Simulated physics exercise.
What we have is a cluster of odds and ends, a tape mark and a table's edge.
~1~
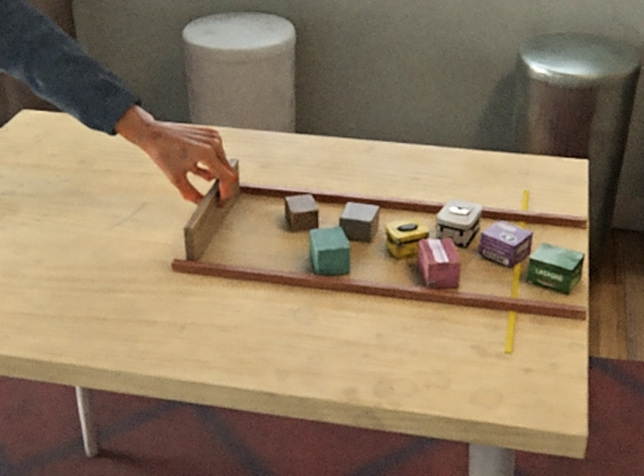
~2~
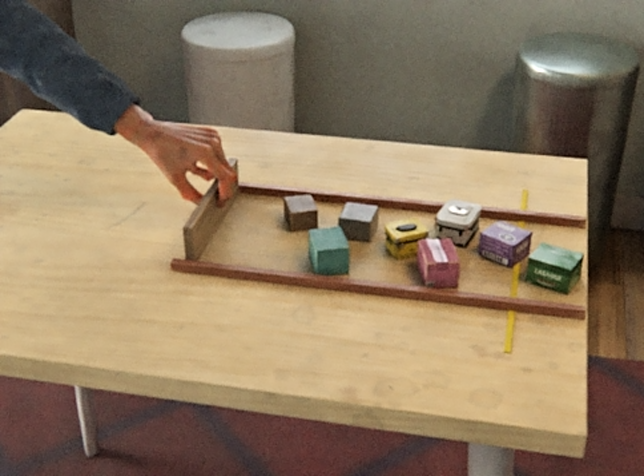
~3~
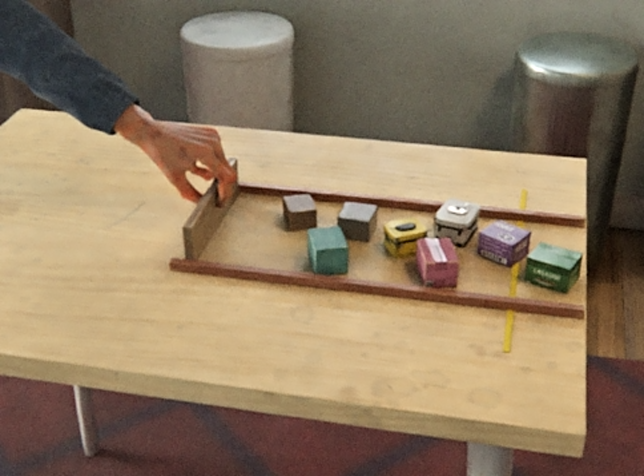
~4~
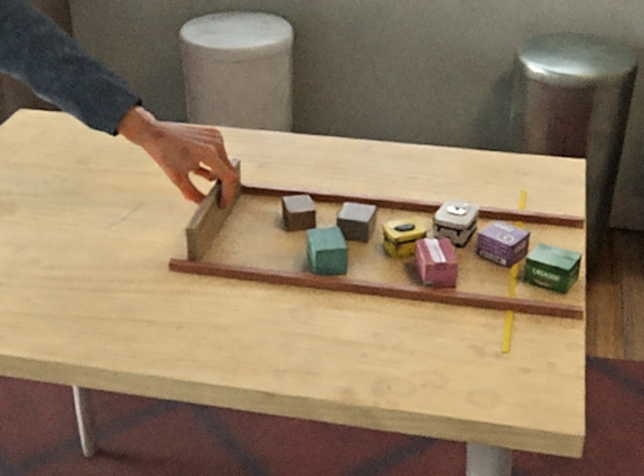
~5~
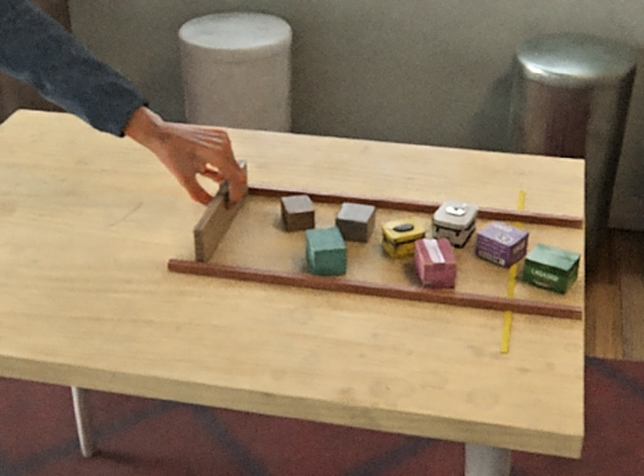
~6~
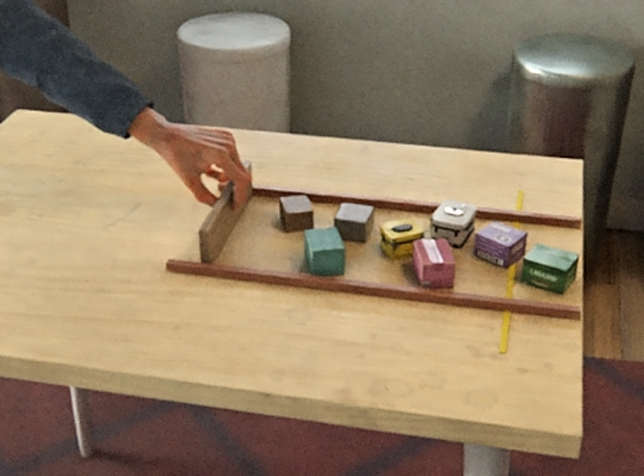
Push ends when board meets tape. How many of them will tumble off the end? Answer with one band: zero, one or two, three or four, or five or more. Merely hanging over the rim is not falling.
Three or four.
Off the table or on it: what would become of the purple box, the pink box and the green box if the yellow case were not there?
Well, the purple box winds up down, the pink box is still there, and the green box winds up down.
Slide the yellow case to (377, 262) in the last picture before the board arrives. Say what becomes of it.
It remains.
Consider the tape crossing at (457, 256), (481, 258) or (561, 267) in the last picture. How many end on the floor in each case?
0, 0, 6.
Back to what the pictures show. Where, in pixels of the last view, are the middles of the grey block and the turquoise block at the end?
The grey block comes to rest close to (562, 241), while the turquoise block rests close to (528, 278).
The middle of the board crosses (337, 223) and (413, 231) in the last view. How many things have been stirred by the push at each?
I make it 4 at the first spot and 8 at the other.
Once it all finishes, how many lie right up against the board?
At rest, 2 are in contact.
Soon after, none off yet; green box at rest near (550, 268); purple box at rest near (501, 244); white case at rest near (454, 224).
After that, none off yet; green box at rest near (550, 268); purple box moving near (504, 245); white case displaced a little near (471, 225).
And then, none off yet; green box displaced a little near (563, 279); purple box displaced about its own width near (547, 253); white case displaced well along near (543, 228).
In the end, the number that fall off is three or four; gone, white case, purple box and green box.
